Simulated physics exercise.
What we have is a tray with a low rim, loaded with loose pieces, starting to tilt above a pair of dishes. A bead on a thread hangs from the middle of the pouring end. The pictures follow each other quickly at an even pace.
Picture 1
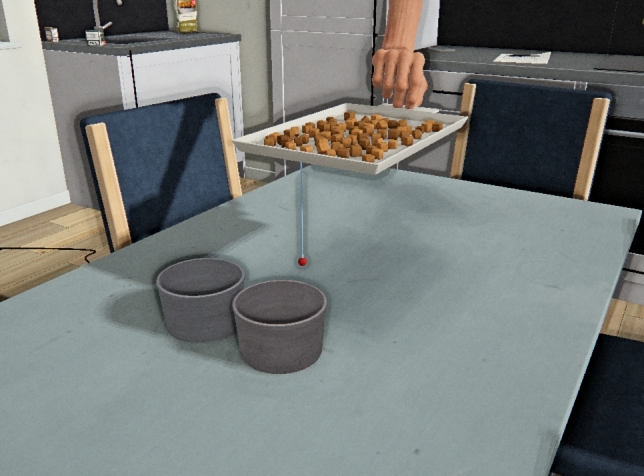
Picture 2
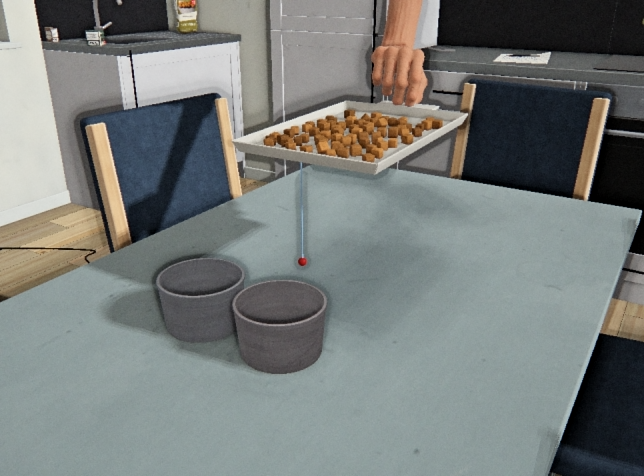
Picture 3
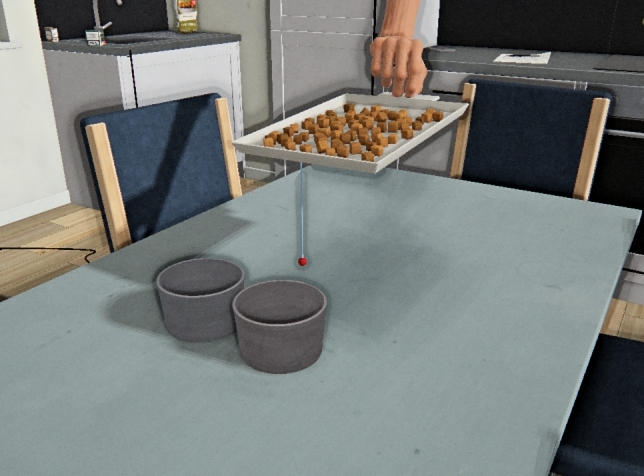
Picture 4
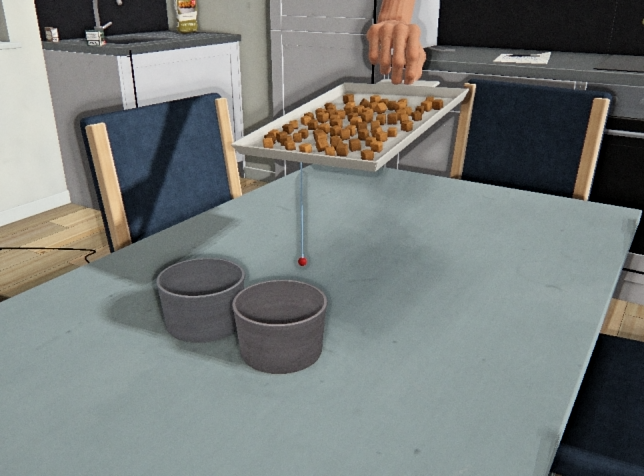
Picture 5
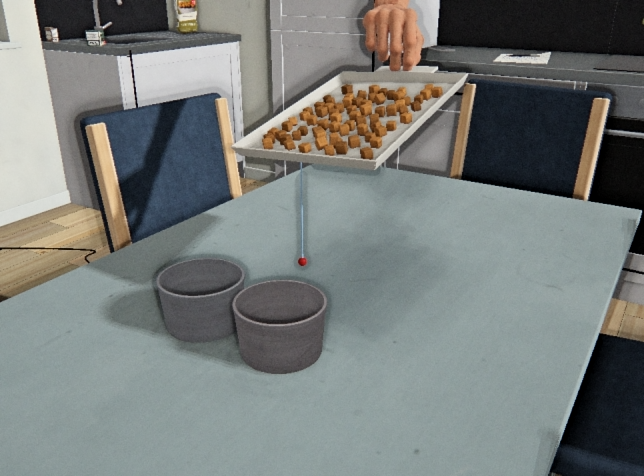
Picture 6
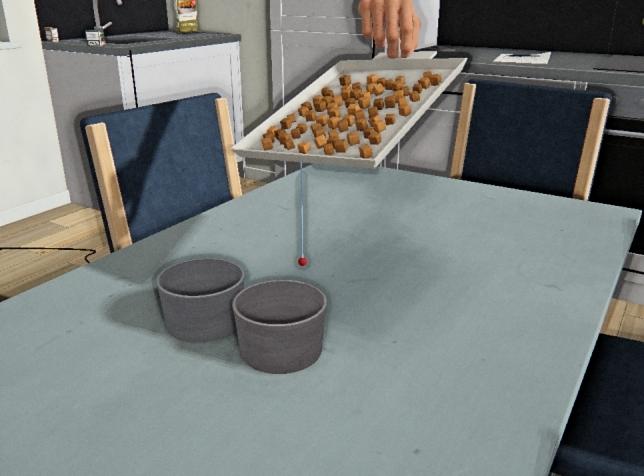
A pale tray of brown cubes was held level above a table with two dark dishes, then a hand raised its far end, tilting it gradually toward the near left corner.
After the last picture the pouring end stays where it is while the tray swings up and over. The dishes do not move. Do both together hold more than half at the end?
Caught overall: The larger part.
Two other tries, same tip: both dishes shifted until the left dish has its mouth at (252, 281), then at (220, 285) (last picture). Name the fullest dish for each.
In turn: The left dish; the left-hand dish.
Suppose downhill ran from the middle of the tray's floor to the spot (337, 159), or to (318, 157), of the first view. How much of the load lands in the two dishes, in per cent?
In turn 40 and 70 in a hundred.
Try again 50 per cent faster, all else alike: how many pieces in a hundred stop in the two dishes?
It comes to 70 per cent or so.
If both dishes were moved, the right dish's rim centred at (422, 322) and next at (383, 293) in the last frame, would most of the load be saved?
In turn: The smaller part; the smaller part.
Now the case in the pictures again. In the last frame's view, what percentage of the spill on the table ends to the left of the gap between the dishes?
Roughly 40 in a hundred.
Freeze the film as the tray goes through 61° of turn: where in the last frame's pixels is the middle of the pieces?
Near (273, 144).
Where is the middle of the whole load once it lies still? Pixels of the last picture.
At about (219, 319).
Shortly afterwards, tray tipped steeply; the bulk on the tray; only a few in the left dish; near a quarter in the air.
Next, tray tipped past a quarter turn; near a quarter in the right dish; near a third in the left dish; near a quarter outside both; a little in the air.
Some moments later, tray tipped past a quarter turn; near a quarter in the right dish; near a third in the left dish; near a third outside both.
In the end, tray tipped past a quarter turn; near a quarter in the right dish; near a third in the left dish; near a third outside both.
